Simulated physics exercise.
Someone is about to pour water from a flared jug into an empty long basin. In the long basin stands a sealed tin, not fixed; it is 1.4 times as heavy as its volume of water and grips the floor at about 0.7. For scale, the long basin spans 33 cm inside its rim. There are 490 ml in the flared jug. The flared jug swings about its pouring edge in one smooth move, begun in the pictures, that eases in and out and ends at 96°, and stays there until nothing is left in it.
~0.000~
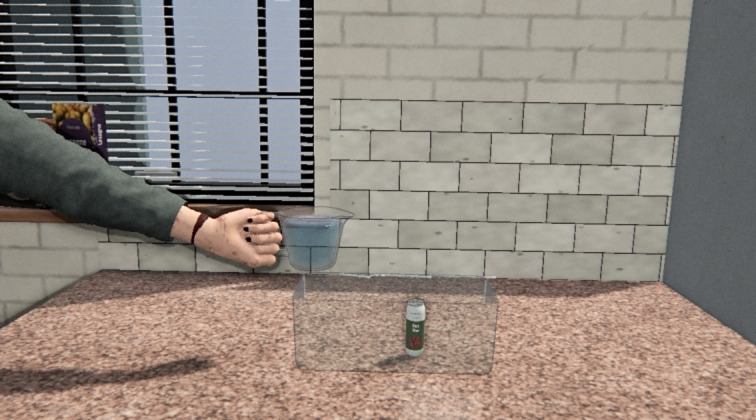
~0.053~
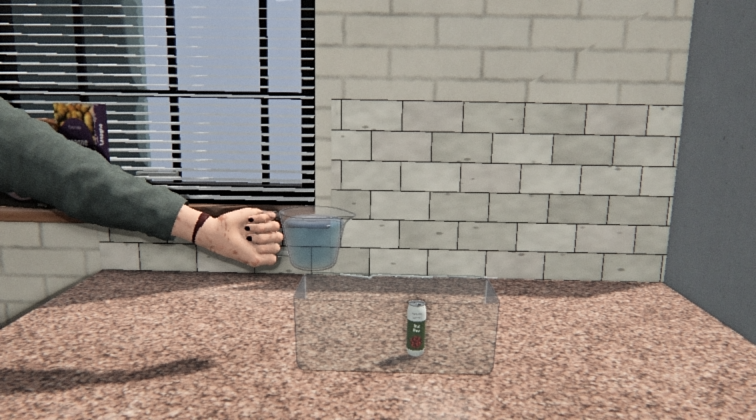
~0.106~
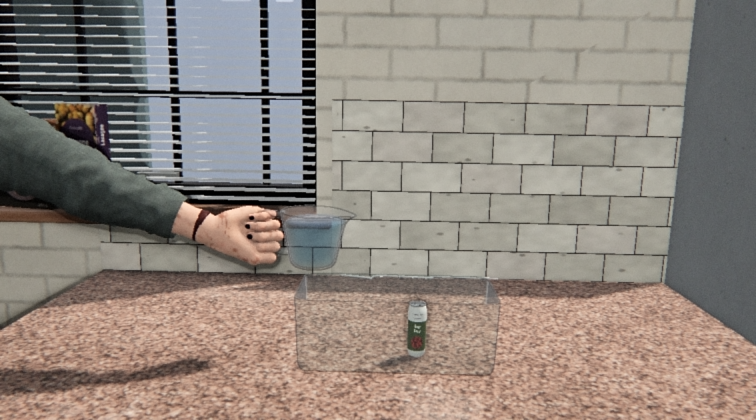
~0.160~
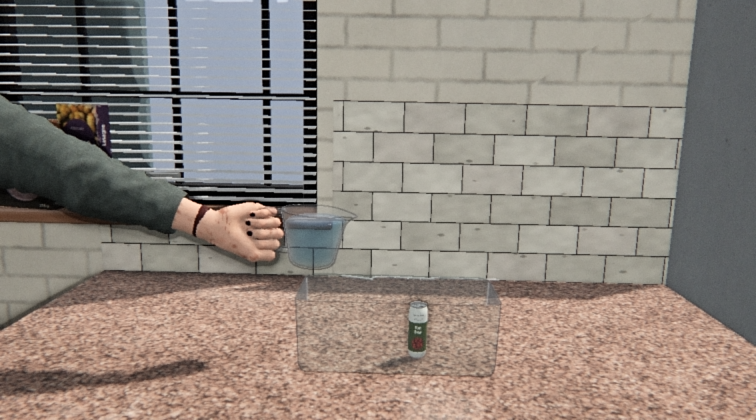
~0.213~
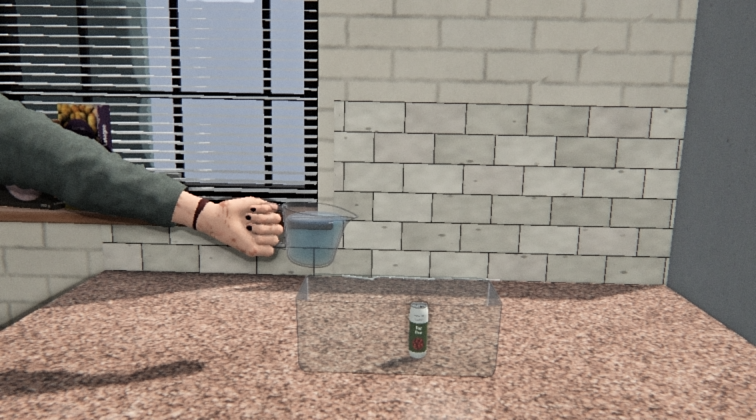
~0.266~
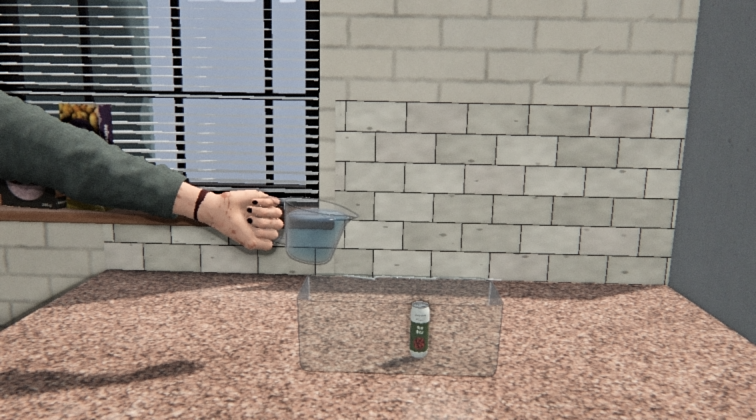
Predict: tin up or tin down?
The tin goes over.
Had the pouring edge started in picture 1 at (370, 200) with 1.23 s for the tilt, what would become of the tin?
Then it stays up.
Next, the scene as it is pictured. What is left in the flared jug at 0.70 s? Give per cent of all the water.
About 72 per cent.
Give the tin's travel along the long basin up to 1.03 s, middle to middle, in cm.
Some 1 cm.
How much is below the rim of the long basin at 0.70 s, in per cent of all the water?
About 7 per cent.
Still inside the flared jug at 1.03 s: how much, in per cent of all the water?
About 18 per cent.
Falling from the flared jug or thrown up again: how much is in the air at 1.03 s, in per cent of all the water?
About 26 per cent.
After 0.70 s the tilt is 59° and 73 per cent is still to pour; the tin stands where it began.
After 1.03 s the tilt is 90° and 18 per cent is still to pour; the tin leans 14°.
After 1.36 s the tilt is 96° and 1 per cent is still to pour; the tin lies on its side.
After 1.73 s the tilt is 96° and 0 per cent is still to pour; the tin lies on its side.
In the end the tin lies on its side.
